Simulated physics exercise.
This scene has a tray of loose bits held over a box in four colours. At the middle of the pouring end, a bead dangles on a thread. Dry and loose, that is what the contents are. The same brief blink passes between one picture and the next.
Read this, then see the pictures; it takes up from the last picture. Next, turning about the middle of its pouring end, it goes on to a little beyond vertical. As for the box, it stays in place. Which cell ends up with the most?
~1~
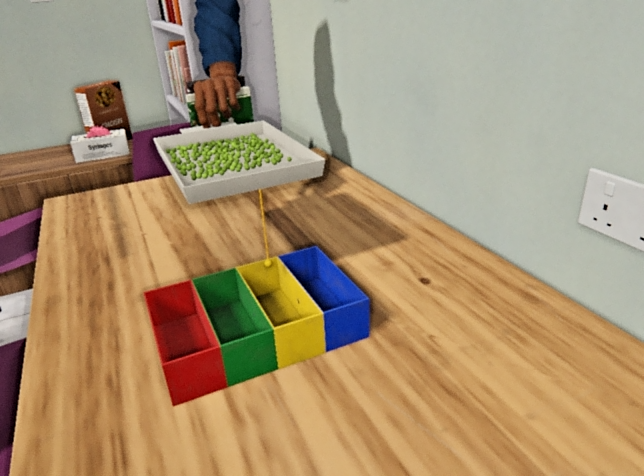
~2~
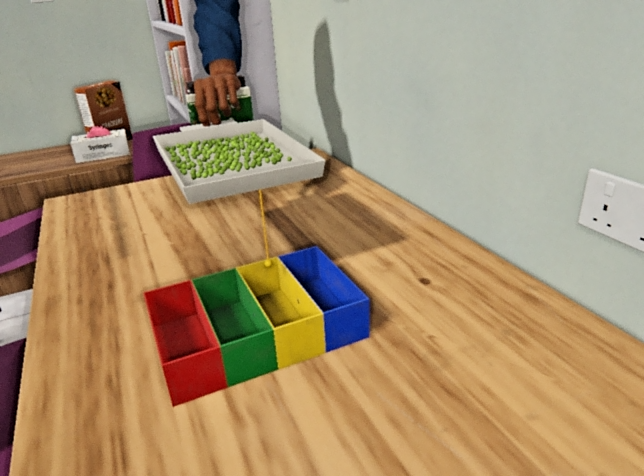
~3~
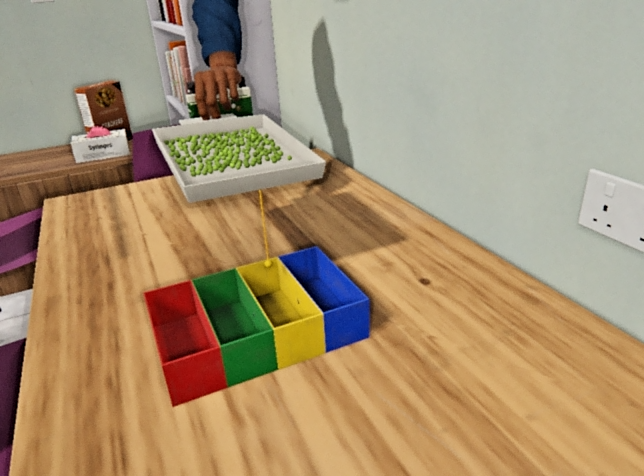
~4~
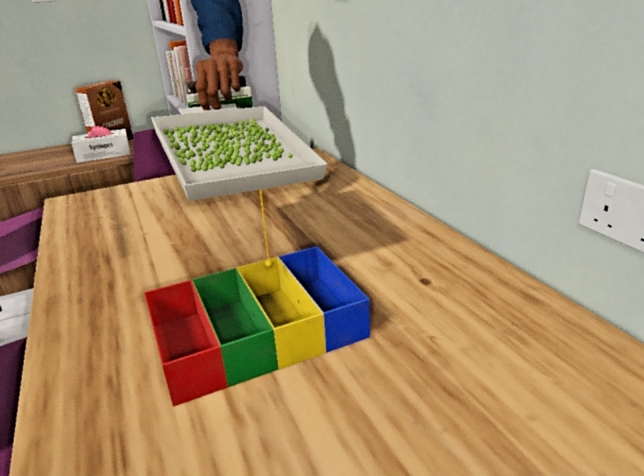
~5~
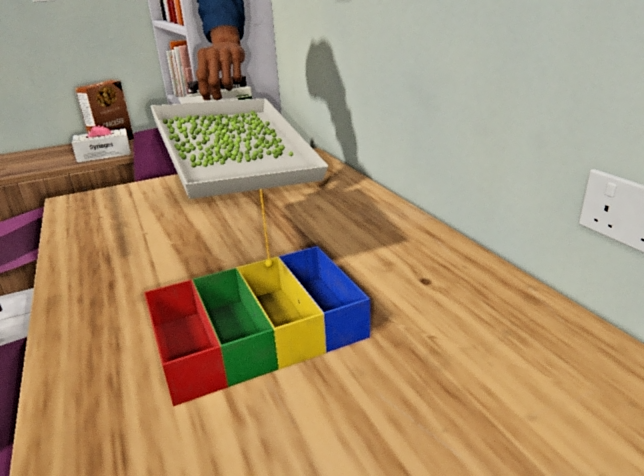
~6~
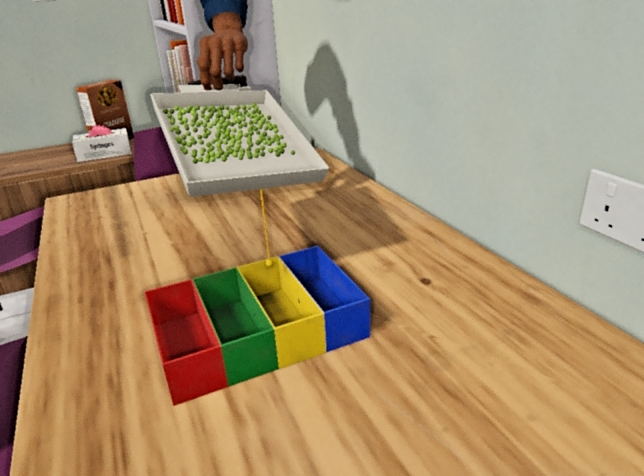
The blue cell.
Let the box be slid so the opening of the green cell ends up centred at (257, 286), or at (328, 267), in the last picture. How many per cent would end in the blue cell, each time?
You'd get 70 in a hundred first and 0 in a hundred after that.
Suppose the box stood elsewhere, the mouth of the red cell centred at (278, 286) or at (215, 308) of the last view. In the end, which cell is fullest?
The first position gives the green one, and the second gives the cell in blue.
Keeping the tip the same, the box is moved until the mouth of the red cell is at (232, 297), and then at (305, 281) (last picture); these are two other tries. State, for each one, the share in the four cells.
First 100 %, then 100 %.
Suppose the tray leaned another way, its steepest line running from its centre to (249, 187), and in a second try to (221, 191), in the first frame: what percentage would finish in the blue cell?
The first try would leave around 20 per cent there, the second around 0 per cent.
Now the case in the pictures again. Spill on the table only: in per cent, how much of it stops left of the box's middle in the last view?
Estimate: About 0 percent.
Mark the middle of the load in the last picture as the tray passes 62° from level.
Somewhere around pixel (297, 173) in the last picture.
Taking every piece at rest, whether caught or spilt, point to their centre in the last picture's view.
Centre at rest, last view: Approx. (335, 308).
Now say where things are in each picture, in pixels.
The first picture shows corners of the pouring end at (186, 186) and (321, 159), level; middle of the load at (227, 154), dried peas; bead on its thread at (269, 263); red cell at (195, 372); green cell at (250, 354); yellow cell at (300, 337); blue cell at (347, 321).
The second picture shows corners of the pouring end at (186, 186) and (321, 160), level; middle of the load at (227, 153).
The third picture shows corners of the pouring end at (187, 185) and (322, 161), tipped barely, lowest at the right corner; middle of the load at (227, 149).
The fourth picture shows corners of the pouring end at (188, 183) and (323, 163), tipped a little, lowest at the right corner; middle of the load at (227, 143).
The fifth picture shows corners of the pouring end at (189, 182) and (324, 165), tipped a little, lowest at the right corner; middle of the load at (227, 137).
The sixth picture shows corners of the pouring end at (190, 180) and (325, 167), tipped clearly, lowest at the right corner; middle of the load at (229, 131); red cell at (196, 372); green cell at (250, 354); yellow cell at (301, 337); blue cell at (347, 321).
Soon, tray tipped steeply; most on the tray; a stray few in the blue cell; a small part falling or outside the box.
A while on, tray tipped past a quarter turn; about two thirds on the tray; a small part in the blue cell; about a quarter falling or outside the box.
Towards the end, tray tipped past a quarter turn; about two thirds in the blue cell; a stray few in the yellow cell; about a third falling or outside the box.
Finally, tray tipped past a quarter turn; about two thirds in the blue cell; a stray few in the yellow cell; none in the red cell; none in the green cell; about a third outside the box.
